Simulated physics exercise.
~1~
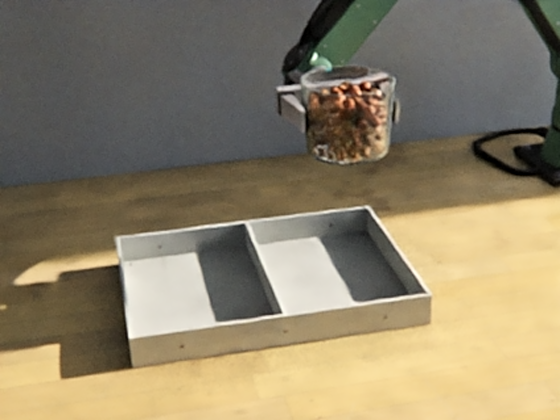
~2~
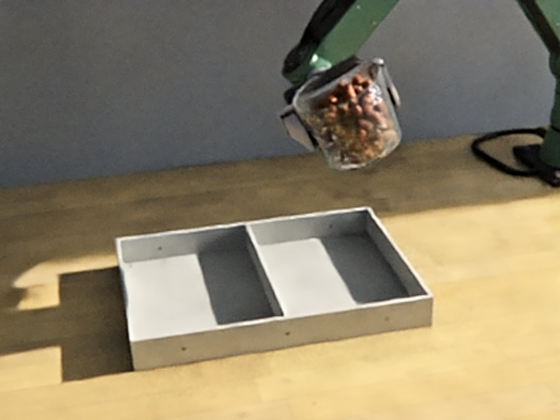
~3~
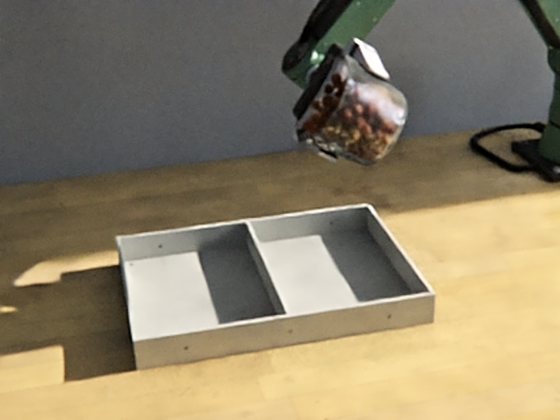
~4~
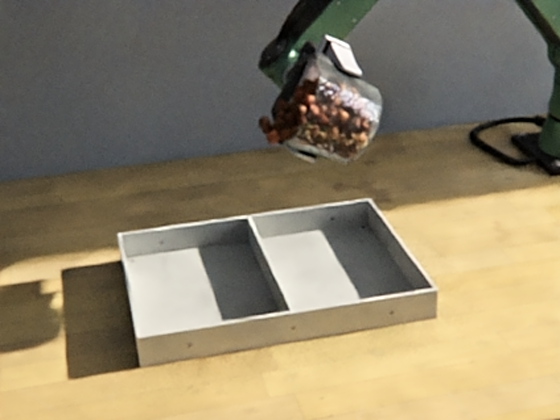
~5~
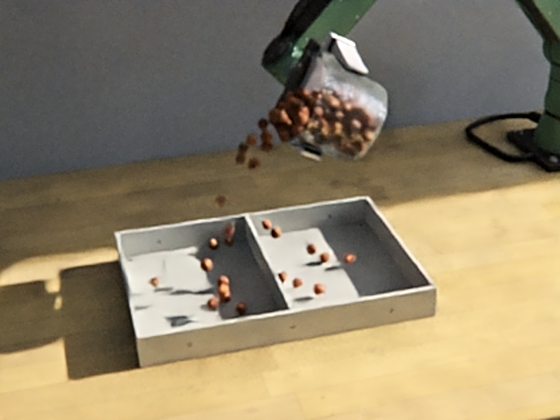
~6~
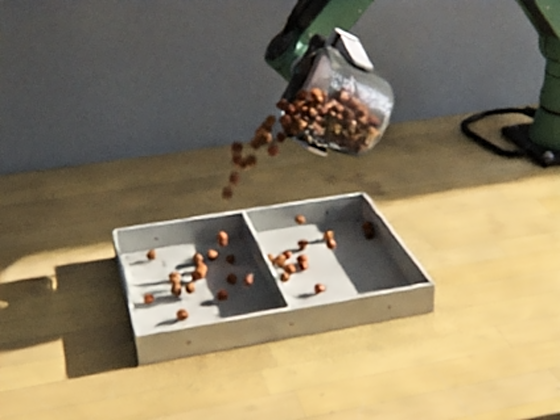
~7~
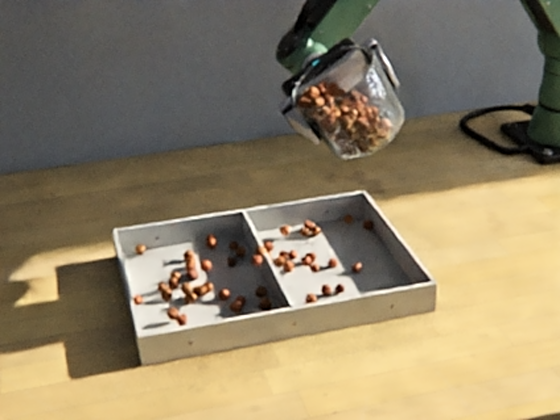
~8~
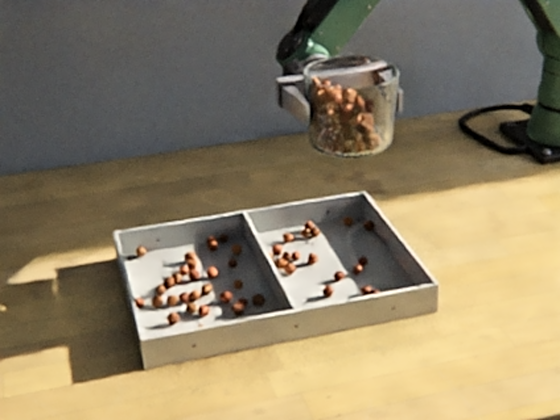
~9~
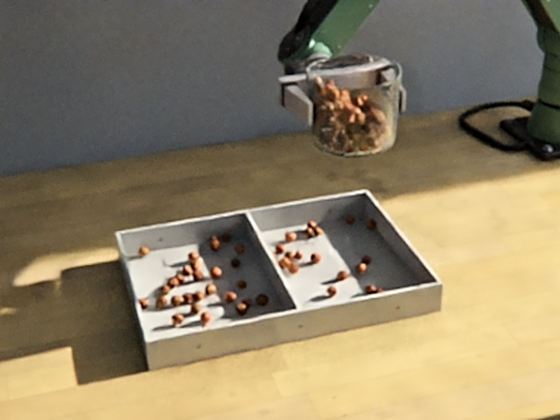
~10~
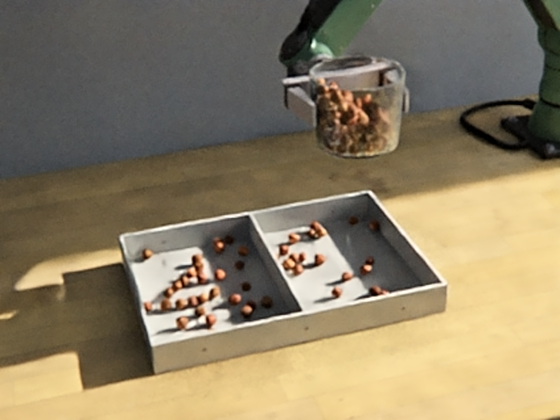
A green robot arm tipped a clear cup of hazelnuts to the left over a divided grey tray, spilling some into both compartments, then swung the cup upright again and held it there, with many nuts still inside and the rest scattered below.
